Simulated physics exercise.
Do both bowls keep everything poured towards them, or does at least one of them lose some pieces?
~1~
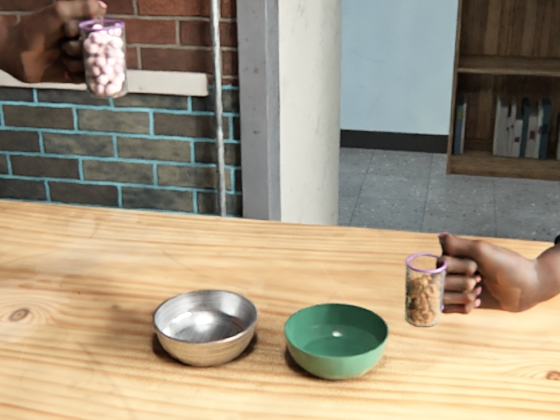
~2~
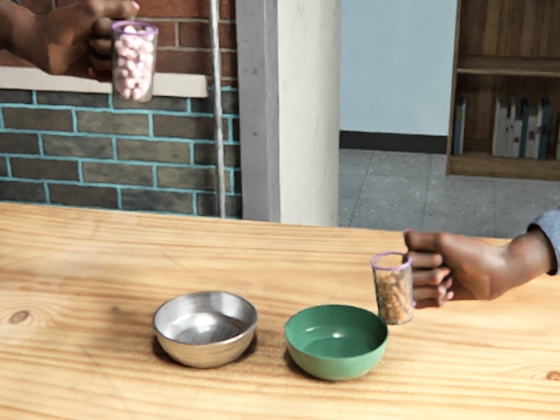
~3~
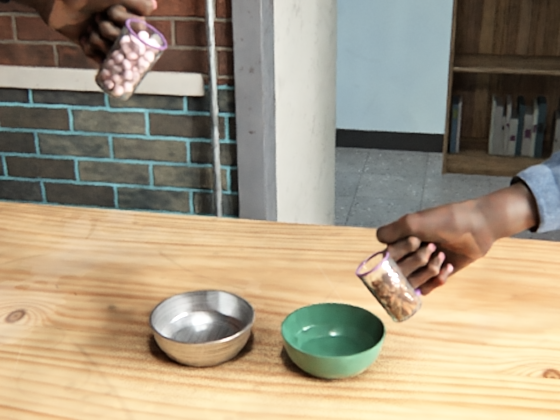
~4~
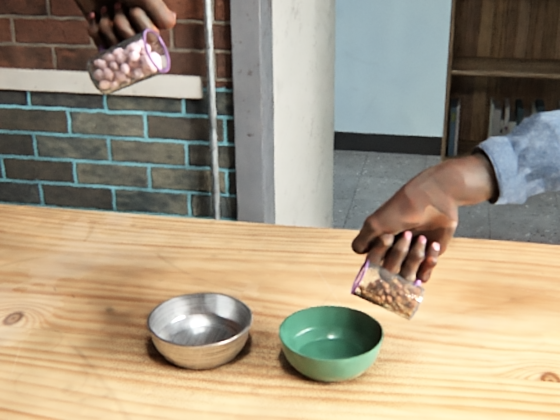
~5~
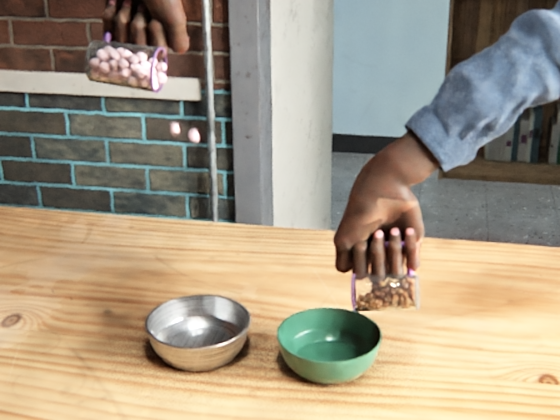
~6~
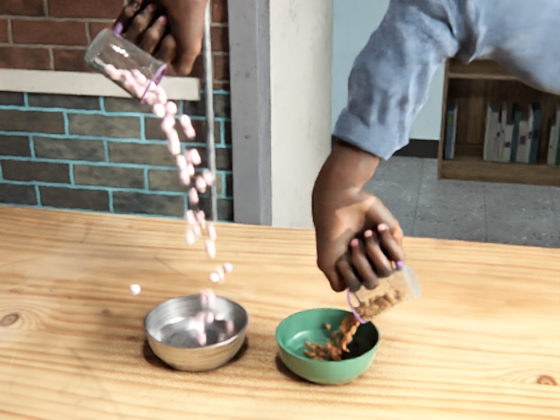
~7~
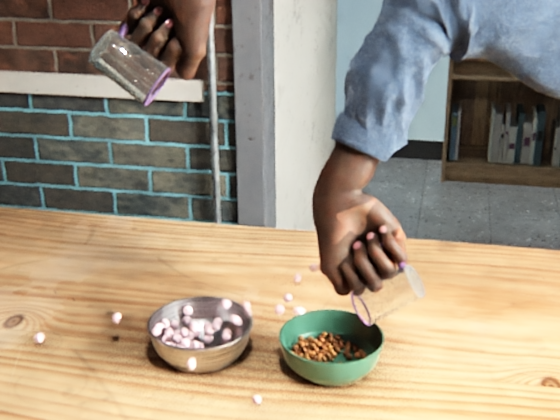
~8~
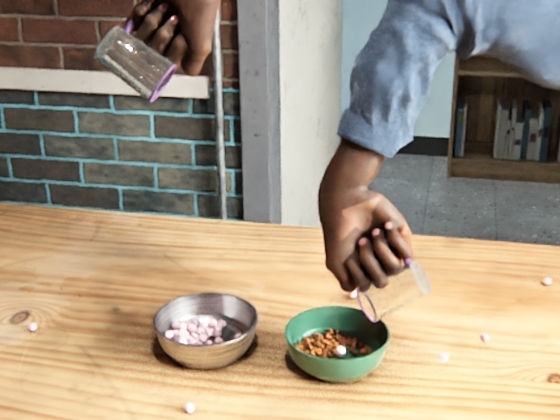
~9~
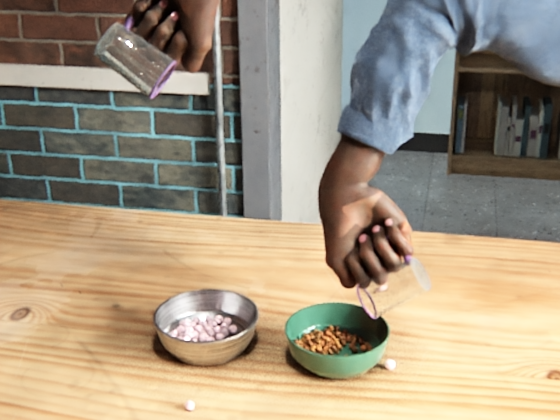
The metal bowl on the left loses some of its pink pieces, which bounce away or land outside it. The green bowl on the right takes all of its brown pieces without losing any.
